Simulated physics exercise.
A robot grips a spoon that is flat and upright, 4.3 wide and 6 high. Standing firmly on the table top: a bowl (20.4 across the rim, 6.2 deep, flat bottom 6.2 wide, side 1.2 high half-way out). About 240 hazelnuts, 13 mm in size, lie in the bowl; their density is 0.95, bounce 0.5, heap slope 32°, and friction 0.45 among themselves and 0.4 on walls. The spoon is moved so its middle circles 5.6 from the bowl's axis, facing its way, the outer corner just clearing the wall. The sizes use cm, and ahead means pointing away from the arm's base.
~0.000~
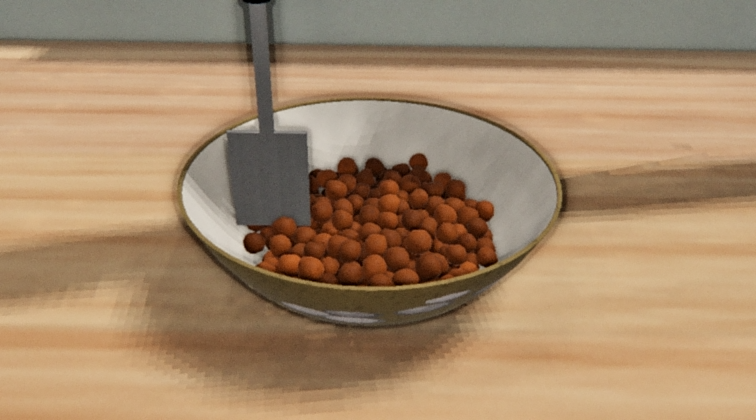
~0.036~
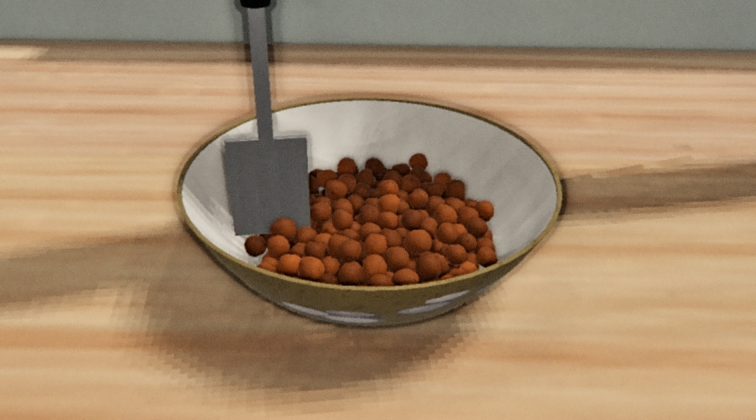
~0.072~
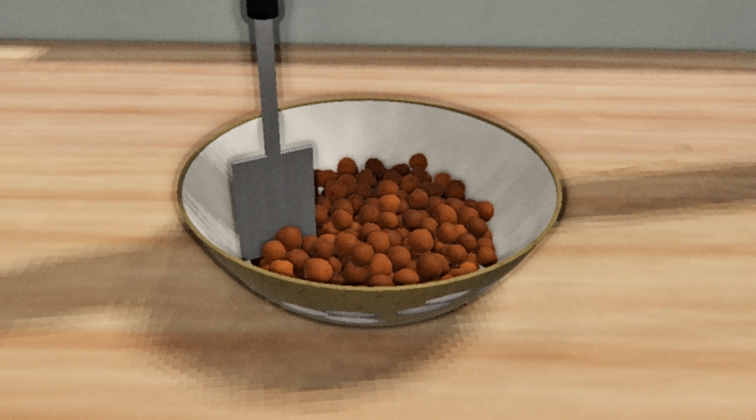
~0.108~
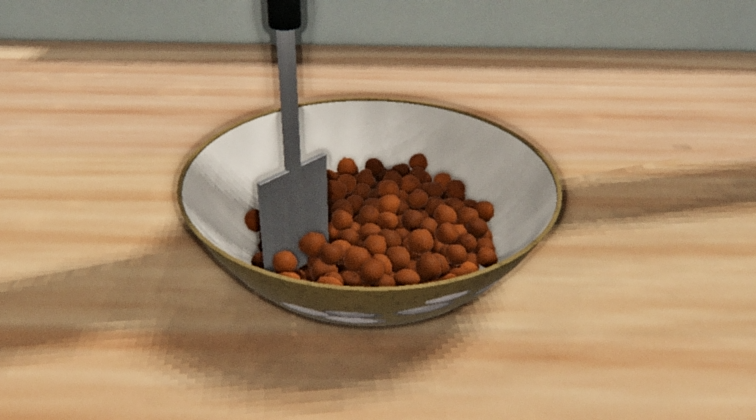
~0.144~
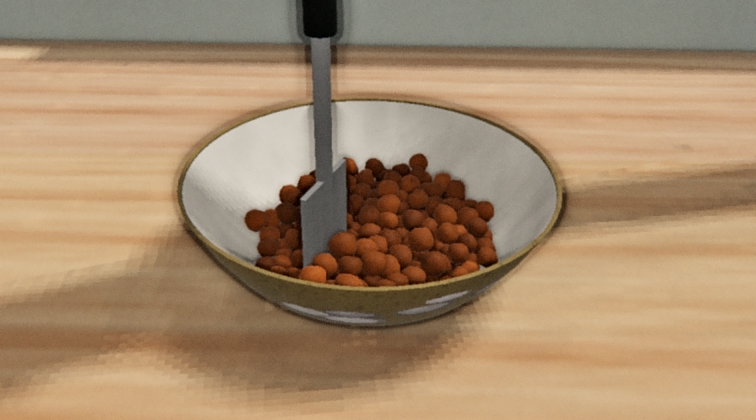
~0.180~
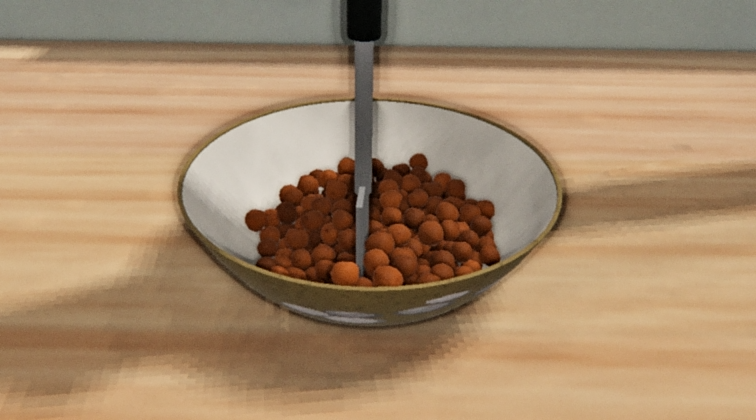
A flat metal spatula sweeps from left to front through round brown nuts in a bowl, turning edge-on.
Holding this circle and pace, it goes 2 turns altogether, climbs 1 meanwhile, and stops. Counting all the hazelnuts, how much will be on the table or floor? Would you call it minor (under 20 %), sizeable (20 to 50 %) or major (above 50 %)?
I would call it minor.
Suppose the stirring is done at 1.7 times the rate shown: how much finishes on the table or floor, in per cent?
Some 30 in a hundred.
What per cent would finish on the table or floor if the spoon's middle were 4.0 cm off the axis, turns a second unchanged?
That would come to roughly 0 percent.
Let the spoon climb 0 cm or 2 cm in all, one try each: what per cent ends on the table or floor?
Near 20 in a hundred, then 5 in a hundred.
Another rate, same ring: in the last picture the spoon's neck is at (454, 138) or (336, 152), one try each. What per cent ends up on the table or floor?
First try: About 25 %; second try: About 10 %.
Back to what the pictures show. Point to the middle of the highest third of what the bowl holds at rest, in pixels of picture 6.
Close to (365, 231).
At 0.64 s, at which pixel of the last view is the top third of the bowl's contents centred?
Around (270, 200).
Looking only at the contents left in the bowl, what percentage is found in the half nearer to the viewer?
Around 50 per cent of what the bowl keeps.
After 0.64 s, 335° round, highest piece 9 above the table; 228 in the bowl, 11 on the table or floor, 4 in flight or on the tool.
After 1.10 s, 225° round, highest piece 7 above the table; 213 in the bowl, 30 on the table or floor.
After 1.53 s, 0° round, highest piece 5 above the table; 210 in the bowl, 33 on the table or floor.
After 2.23 s, 0° round, highest piece 5 above the table; 210 in the bowl, 33 on the table or floor.
At rest, 210 in the bowl, 33 on the table or floor. That is 14 % on the table or floor.
